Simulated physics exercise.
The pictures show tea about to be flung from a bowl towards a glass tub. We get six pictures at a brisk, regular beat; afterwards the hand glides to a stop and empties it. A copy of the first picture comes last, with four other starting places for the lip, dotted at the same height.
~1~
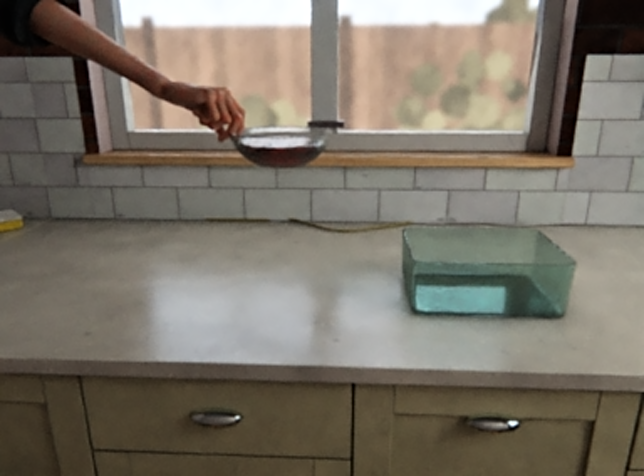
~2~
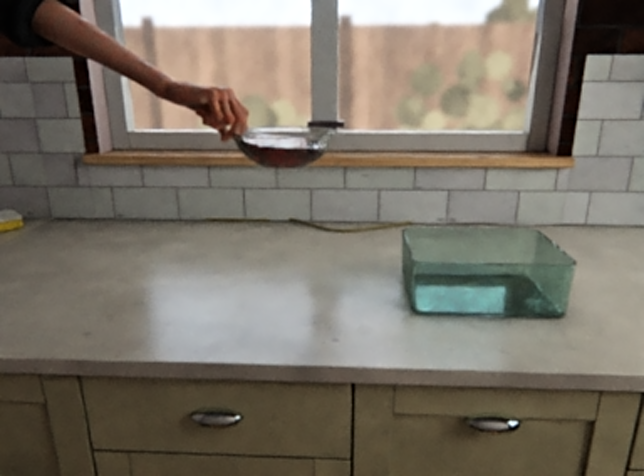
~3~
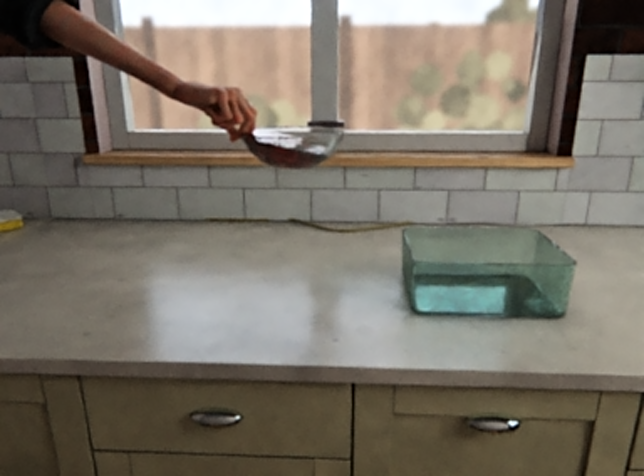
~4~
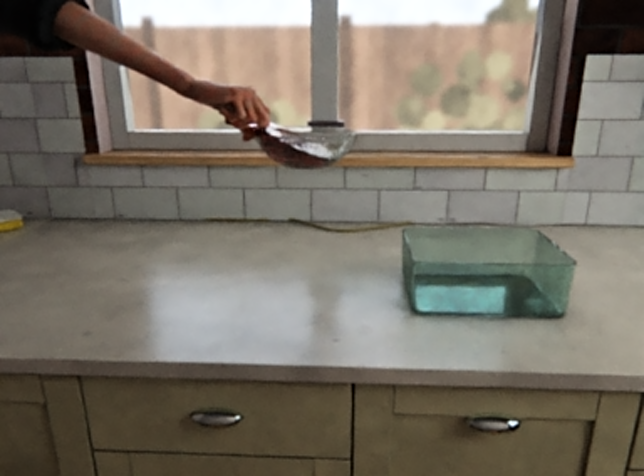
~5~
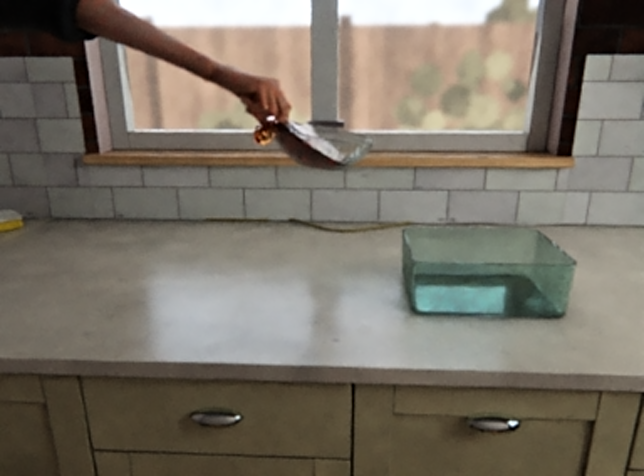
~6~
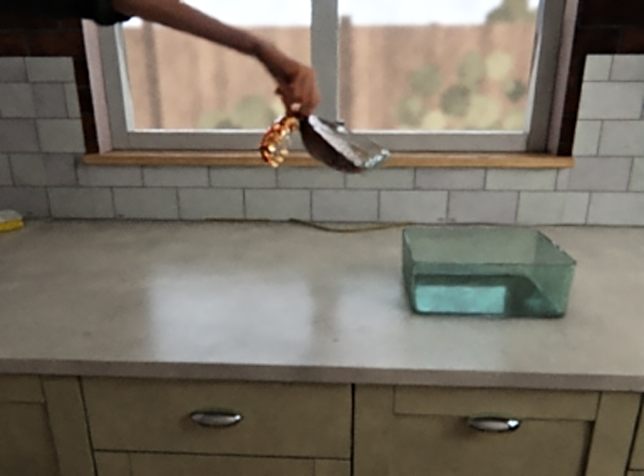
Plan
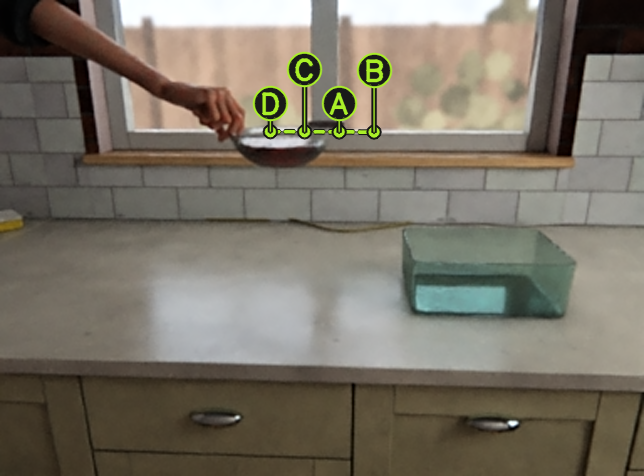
The clip shows a hand holding a clear bowl of dark liquid above a counter, moving it right and tilting its right side down as amber liquid comes over the left rim, while a glass tub sits still at right.
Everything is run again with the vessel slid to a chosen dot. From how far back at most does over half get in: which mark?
I would pick place C.
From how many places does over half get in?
Three of them.
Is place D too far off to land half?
Yes.
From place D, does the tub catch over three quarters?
No, it does not.
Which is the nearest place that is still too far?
Here it is place D.
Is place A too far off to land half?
No, not at all.
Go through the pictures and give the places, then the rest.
Upright, lip at (331, 131); tub from (411, 312) to (565, 316); nothing has left yet.
Upright, lip at (334, 131); nothing has left yet.
Upright, lip at (342, 131); tea is over the rim, down to (249, 131).
Upright, lip at (356, 132); tea is over the rim, down to (256, 133).
Tipped about 9°, lip at (373, 139); tea is over the rim, down to (266, 141).
Tipped about 24°, lip at (390, 154); tea is over the rim, down to (278, 162).
On the marked copy, A at (339, 131); B at (374, 132); C at (304, 131); D at (270, 131).
With A, about 67 % lands in the tub, 16 % falls short and 18 % goes beside or beyond.
With B, about 77 % lands in the tub, 19 % falls short and 4 % goes beside or beyond.
With C, about 65 % lands in the tub, 25 % falls short and 9 % goes beside or beyond.
With D, about 28 % lands in the tub, 66 % falls short and 6 % goes beside or beyond.
